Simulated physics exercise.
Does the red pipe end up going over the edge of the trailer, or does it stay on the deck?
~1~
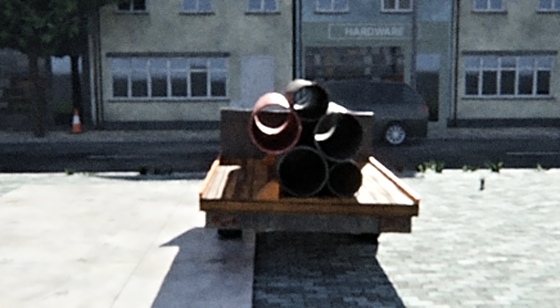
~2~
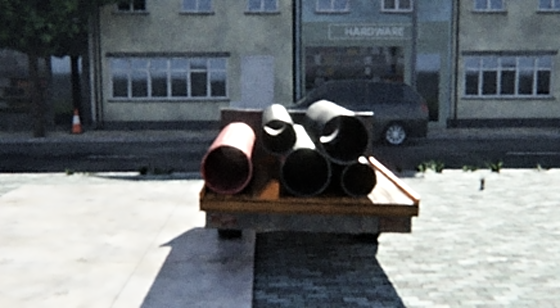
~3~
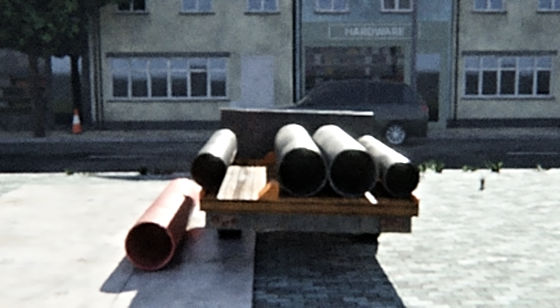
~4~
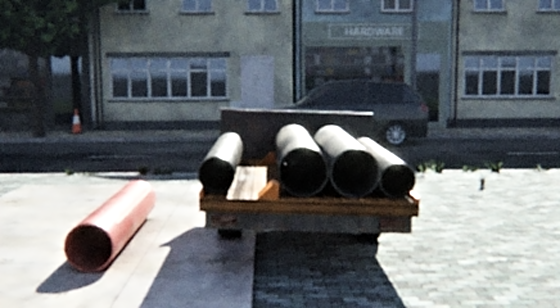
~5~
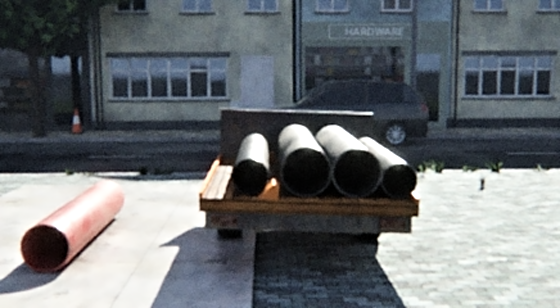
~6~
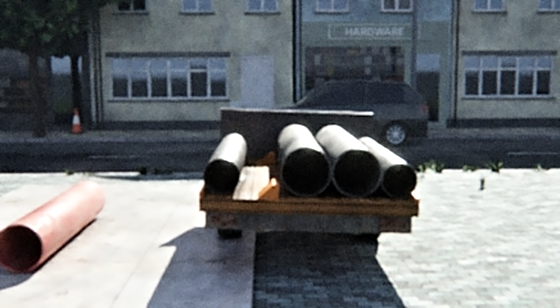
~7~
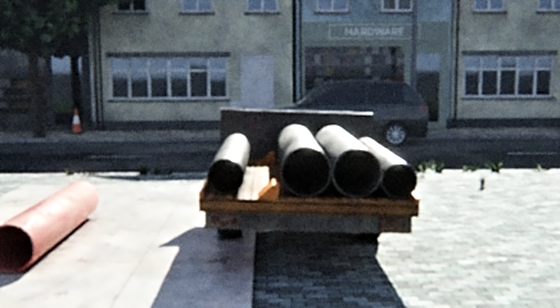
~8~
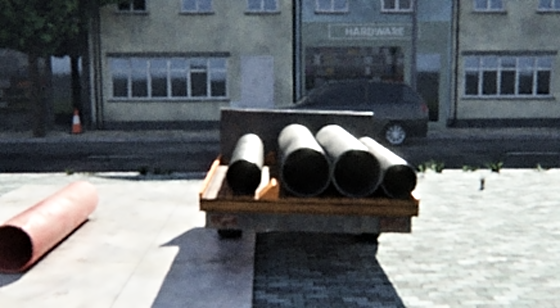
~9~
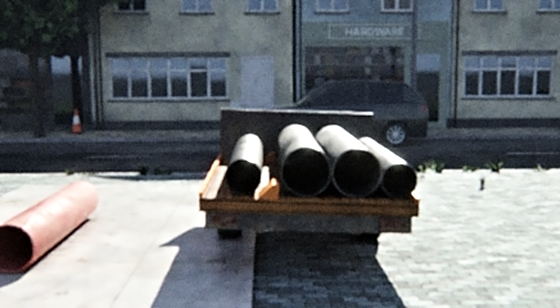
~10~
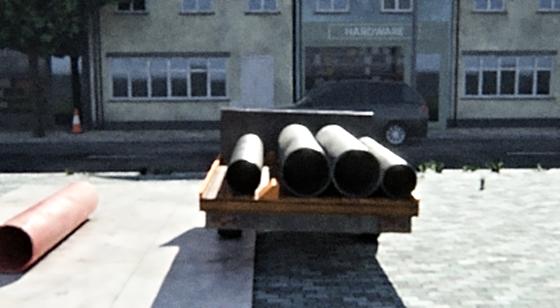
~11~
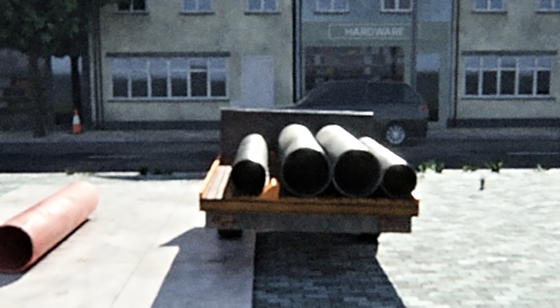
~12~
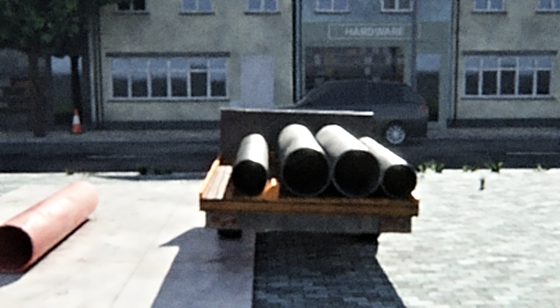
It goes over the edge. The red pipe drops off the left side of the trailer and comes to rest on the ground to the left.
